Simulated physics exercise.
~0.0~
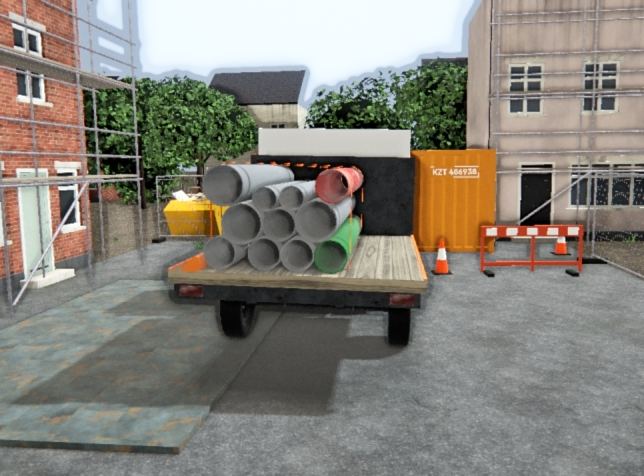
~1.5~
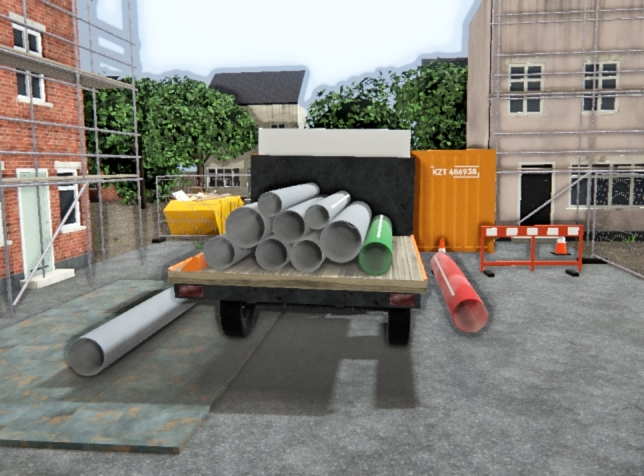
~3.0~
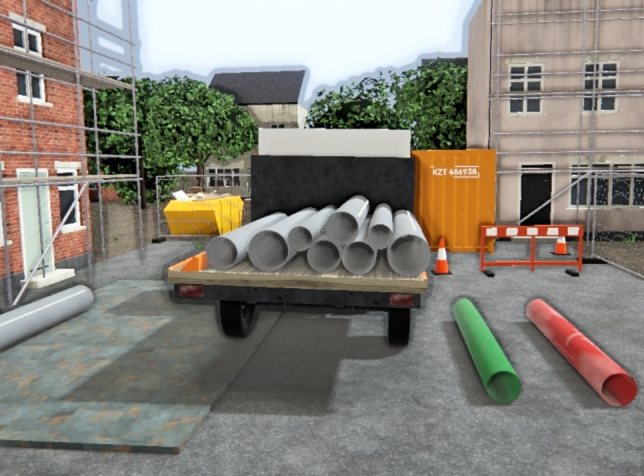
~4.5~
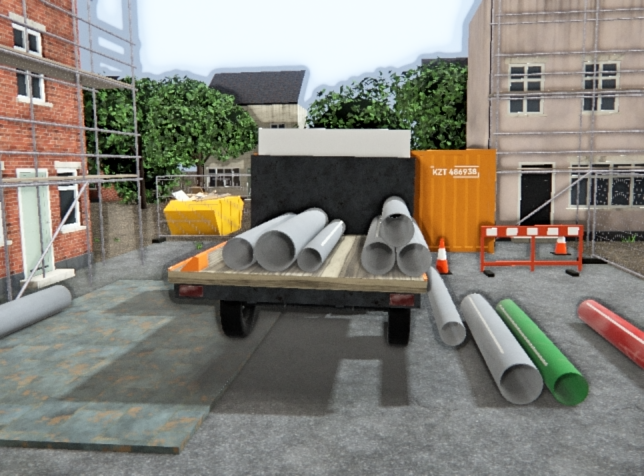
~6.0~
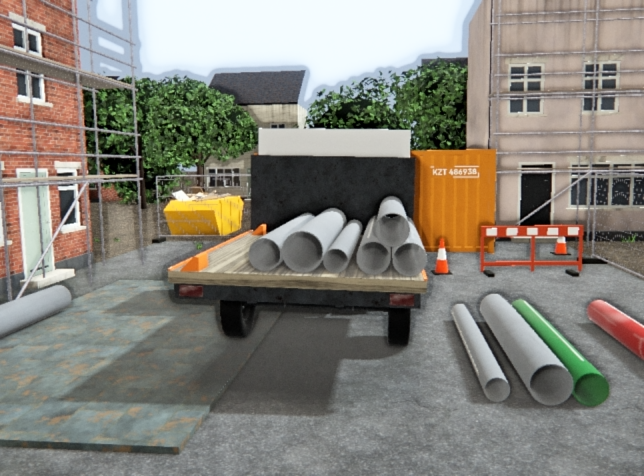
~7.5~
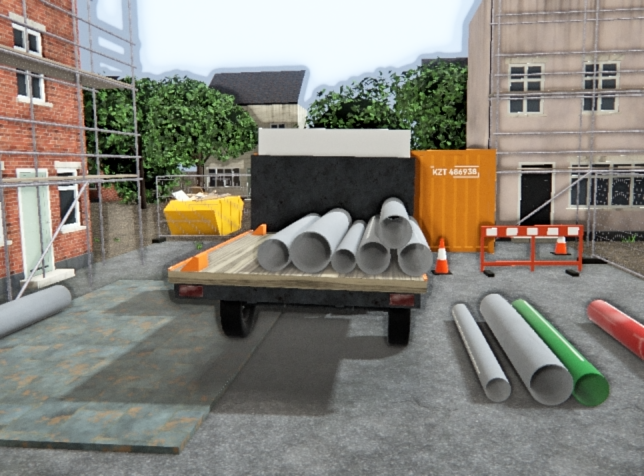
On a building site, stacked pipes collapse and spread across a parked flatbed, with red, then green, rolling off the right side.
